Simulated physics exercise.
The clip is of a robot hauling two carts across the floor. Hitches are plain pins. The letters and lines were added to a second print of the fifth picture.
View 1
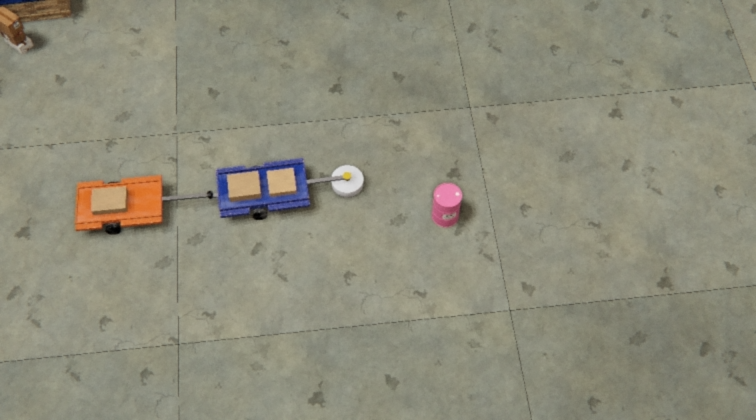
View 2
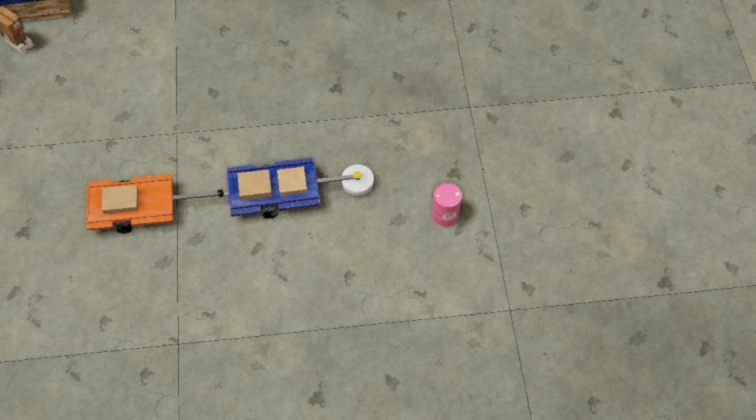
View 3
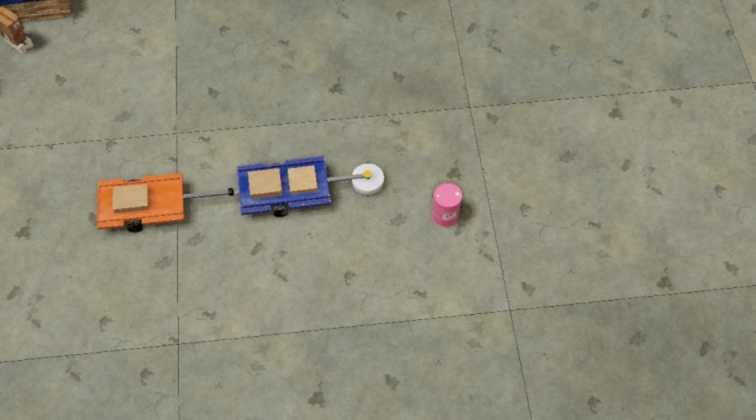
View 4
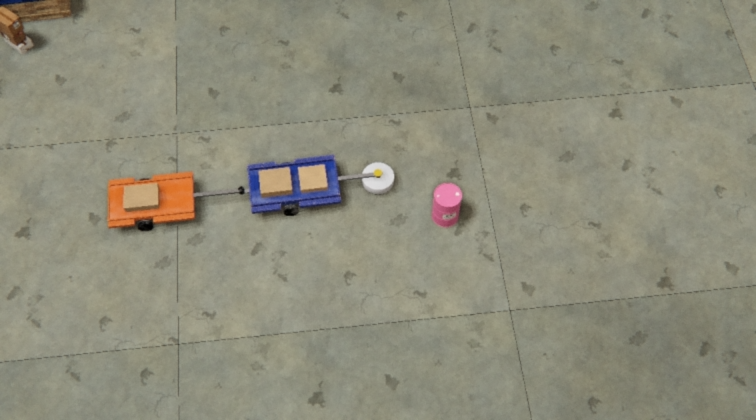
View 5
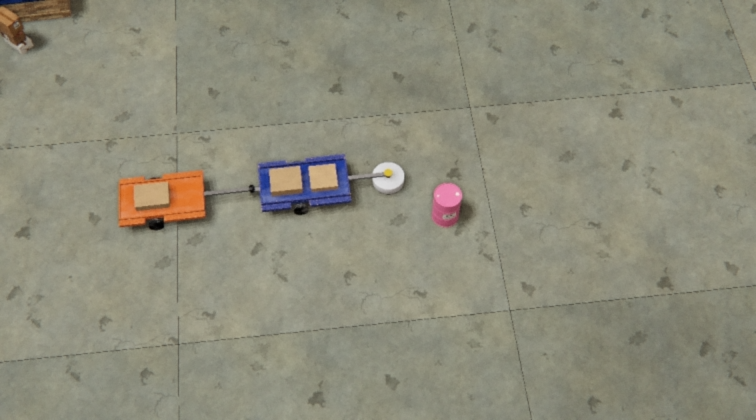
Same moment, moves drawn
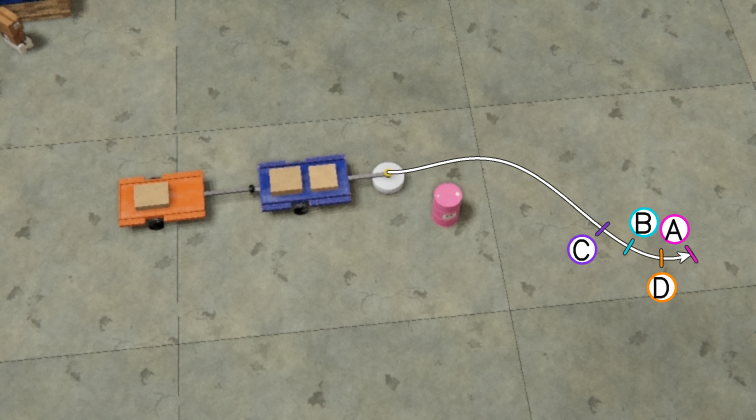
In this clip, a small round white robot tows a blue cart and an orange cart, both carrying light brown blocks, slowly rightward across a gray tiled floor, drawing nearer to a pink drum that stays still.
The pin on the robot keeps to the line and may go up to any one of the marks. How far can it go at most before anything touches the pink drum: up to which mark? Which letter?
The farthest safe stop is C.
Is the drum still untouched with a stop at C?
For that mark, yes.
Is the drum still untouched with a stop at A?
No.
On the marked copy, A at (691, 254); B at (629, 247); C at (603, 229); D at (661, 258); the route from (388, 172) via (548, 184) to (691, 254).
Taking C. A third of the way, robot (469, 163), last cart (247, 188).
Two thirds of the way, robot (544, 188), last cart (323, 177).
When it is over, robot (601, 233), last cart (387, 171); nothing has been touched.
As for the rest, A is too far, the drum has been hit; B is too far, the drum has been hit; D is too far, the drum has been hit.
